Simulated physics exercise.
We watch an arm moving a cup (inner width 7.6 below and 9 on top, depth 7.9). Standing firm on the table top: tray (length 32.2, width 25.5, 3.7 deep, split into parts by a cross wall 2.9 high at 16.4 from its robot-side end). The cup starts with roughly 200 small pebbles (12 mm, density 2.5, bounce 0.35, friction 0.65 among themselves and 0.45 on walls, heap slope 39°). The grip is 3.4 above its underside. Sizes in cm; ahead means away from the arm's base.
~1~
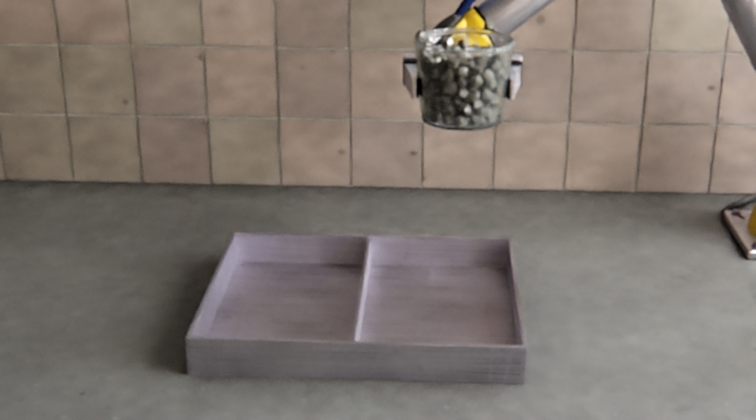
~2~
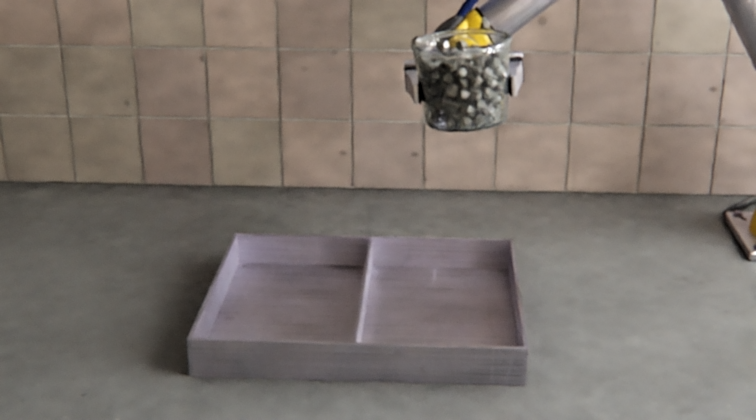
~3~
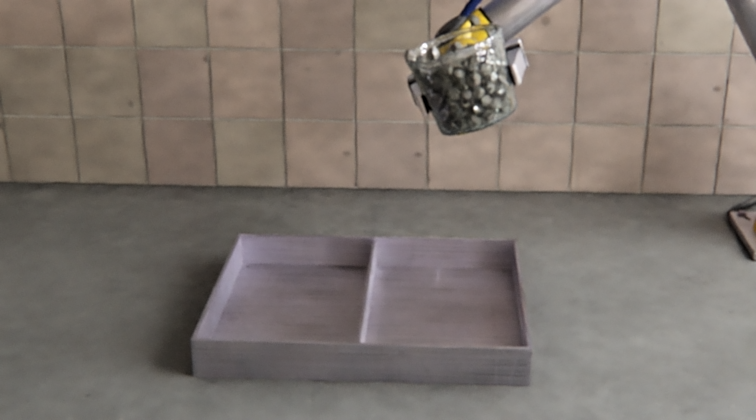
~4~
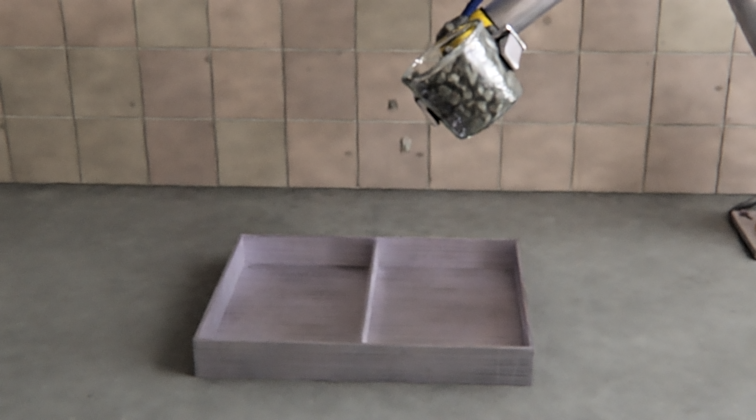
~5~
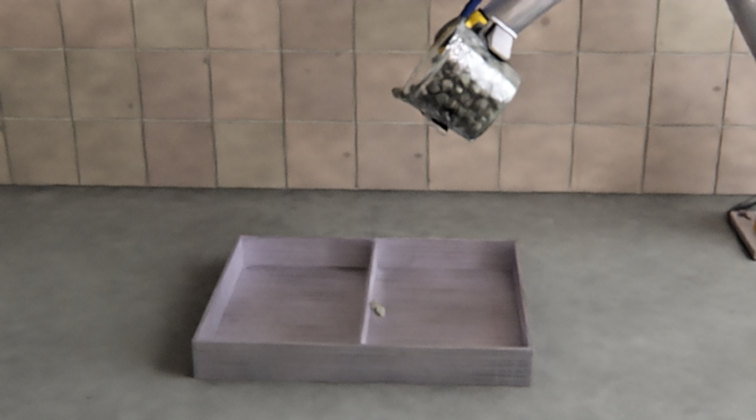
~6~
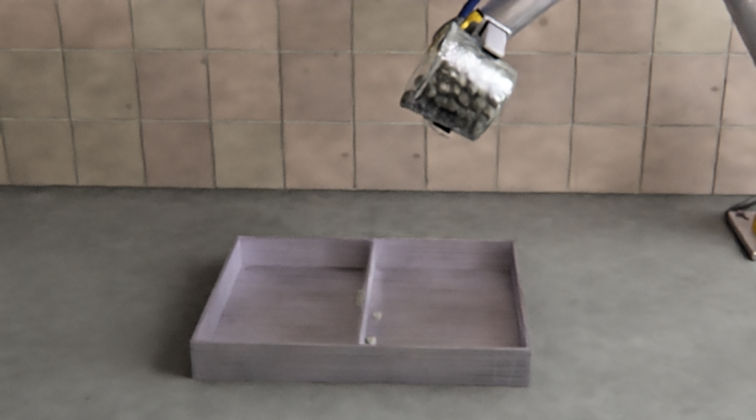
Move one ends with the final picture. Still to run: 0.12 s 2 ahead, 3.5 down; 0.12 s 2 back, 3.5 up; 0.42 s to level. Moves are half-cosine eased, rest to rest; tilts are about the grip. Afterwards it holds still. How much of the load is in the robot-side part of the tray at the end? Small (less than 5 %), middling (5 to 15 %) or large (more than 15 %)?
In the robot-side part of the tray the share is small, less than 5 %.
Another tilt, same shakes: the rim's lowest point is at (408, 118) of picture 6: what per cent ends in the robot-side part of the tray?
About 5 per cent.
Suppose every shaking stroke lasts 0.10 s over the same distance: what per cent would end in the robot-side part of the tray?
Then about 0 per cent.
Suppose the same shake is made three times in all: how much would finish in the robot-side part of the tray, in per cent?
It would be near 0 per cent.
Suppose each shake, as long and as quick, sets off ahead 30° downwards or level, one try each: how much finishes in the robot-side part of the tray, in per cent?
Some 5 and 5 per cent.
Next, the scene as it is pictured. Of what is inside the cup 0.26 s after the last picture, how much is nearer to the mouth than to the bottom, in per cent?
Some 50 per cent.
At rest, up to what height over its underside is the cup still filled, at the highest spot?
About 8.5 cm.
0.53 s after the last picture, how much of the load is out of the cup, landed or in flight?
About 5 per cent by then.
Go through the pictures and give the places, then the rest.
In the first picture, cup middle at (463, 81), level; upper third of the load around (464, 61), from x 420 to 500, top at y 25; 202 in the cup.
In the second picture, cup middle at (464, 82), tilted 6° forward; upper third of the load around (466, 62), from x 415 to 500, top at y 25.
In the third picture, cup middle at (466, 82), tilted 20° forward; upper third of the load around (470, 62), from x 410 to 505, top at y 20.
In the fourth picture, cup middle at (466, 83), tilted 38° forward; upper third of the load around (470, 64), from x 390 to 505, top at y 25; 200 in the cup, 2 in flight or on a rim.
In the fifth picture, cup middle at (464, 85), tilted 52° forward; upper third of the load around (465, 65), from x 375 to 505, top at y 45; 200 in the cup, 2 in the robot-side part.
In the sixth picture, cup middle at (461, 86), tilted 58° forward; upper third of the load around (462, 67), from x 360 to 505, top at y 45; 199 in the cup, 2 in the robot-side part, 1 in the far-side part.
Then, 0.26 s after the last picture, tilted 58° forward, highest piece 30 above the table; 198 in the cup, 2 in the robot-side part, 1 in the far-side part, 1 in flight or on a rim.
Then, 0.53 s after the last picture, tilted 13° forward, highest piece 30 above the table; 193 in the cup, 4 in the robot-side part, 4 in the far-side part, 1 in flight or on a rim.
Then, 0.86 s after the last picture, level, highest piece 31 above the table; 193 in the cup, 5 in the far-side part, 4 in the robot-side part.
Then, 1.91 s after the last picture, level, highest piece 31 above the table; 193 in the cup, 5 in the far-side part, 4 in the robot-side part.
Final count, 193 in the cup, 5 in the far-side part, 4 in the robot-side part. That is 2 % in the robot-side part of the tray.
